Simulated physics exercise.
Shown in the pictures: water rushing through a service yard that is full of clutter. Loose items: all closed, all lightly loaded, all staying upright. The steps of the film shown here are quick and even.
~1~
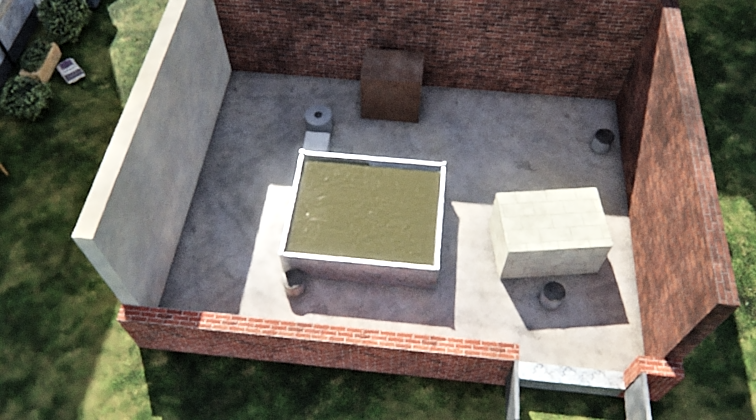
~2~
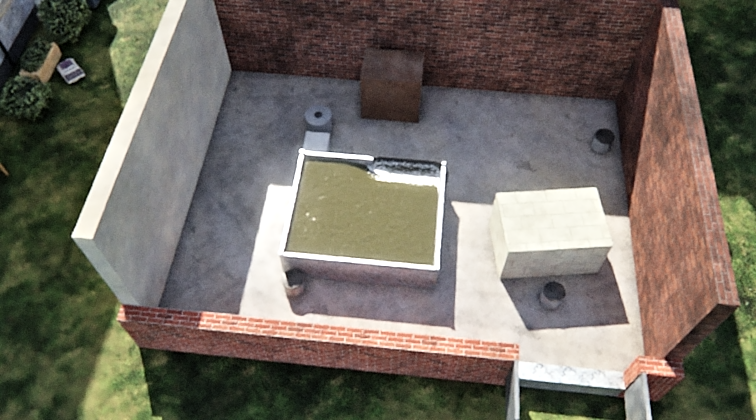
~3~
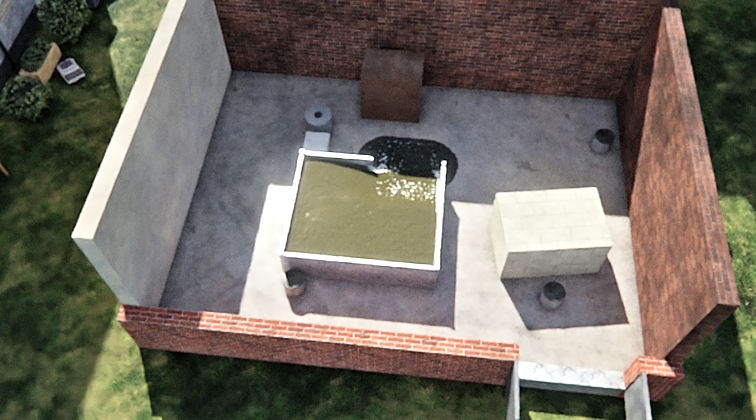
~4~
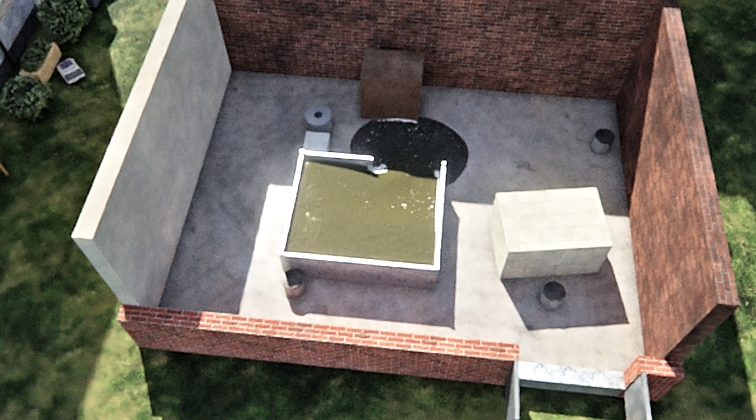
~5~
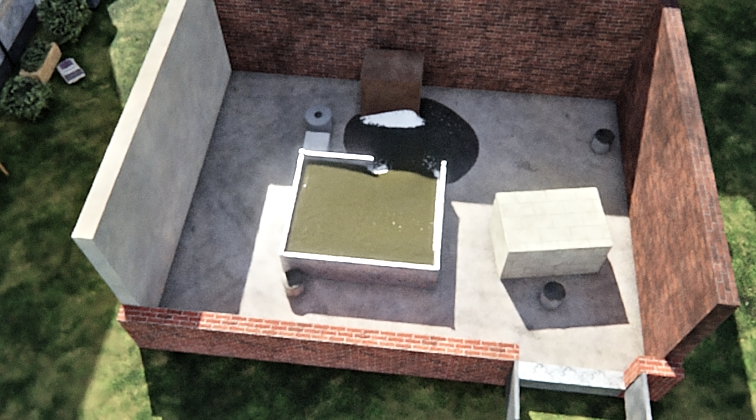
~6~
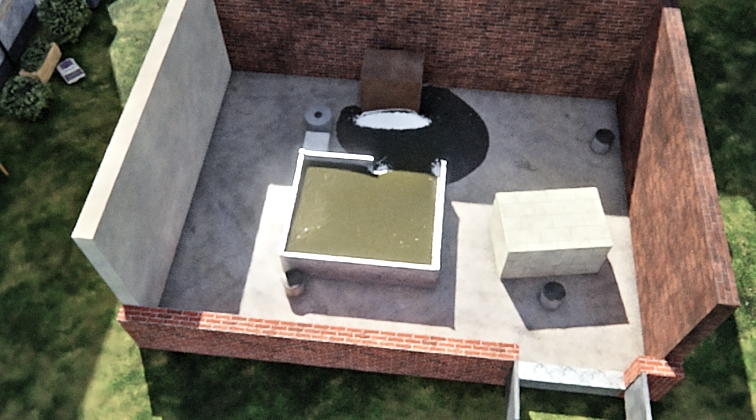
A walled service yard with a grey concrete floor is seen from high above, grass around it. A white-rimmed tank of murky green water sits near the centre, a brown box behind it, a pale block to the right, and small grey pails around. The tank's back wall opens on the right, and dark water spreads across the floor to the brown box, while the objects and camera stay still.
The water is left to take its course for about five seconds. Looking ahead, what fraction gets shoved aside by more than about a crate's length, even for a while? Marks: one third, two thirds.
It lands in the middle band.
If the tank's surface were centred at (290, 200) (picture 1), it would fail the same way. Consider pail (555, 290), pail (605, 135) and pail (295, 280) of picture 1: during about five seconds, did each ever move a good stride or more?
Taking them in turn: Kept near its start; got sent well off; kept near its start.
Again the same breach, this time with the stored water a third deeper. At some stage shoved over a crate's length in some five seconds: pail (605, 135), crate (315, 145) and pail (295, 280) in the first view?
Order as given: Displaced that much; displaced that much; not past it.
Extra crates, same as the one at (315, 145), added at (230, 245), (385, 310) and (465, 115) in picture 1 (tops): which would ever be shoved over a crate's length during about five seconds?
In turn: Never so far, not that far, yes.
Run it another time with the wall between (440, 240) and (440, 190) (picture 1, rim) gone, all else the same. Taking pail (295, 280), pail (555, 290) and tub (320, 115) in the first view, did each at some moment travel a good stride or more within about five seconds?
The first: Got that far; the second: Never got that far; the third: Never got that far.
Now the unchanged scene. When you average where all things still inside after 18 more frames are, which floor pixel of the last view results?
On the floor of the last picture, roughly (375, 218).
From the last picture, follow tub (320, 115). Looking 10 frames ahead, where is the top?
Near (239, 122).
A moment on, 0 of 5 are well off their spots; 0 afloat.
Next, 1 of 5 are well off their spots; 1 afloat.
Later, 3 of 5 are well off their spots; 1 afloat.
In the end, 3 of 5 are well off their spots, and 3 have been at some point; 2 afloat.
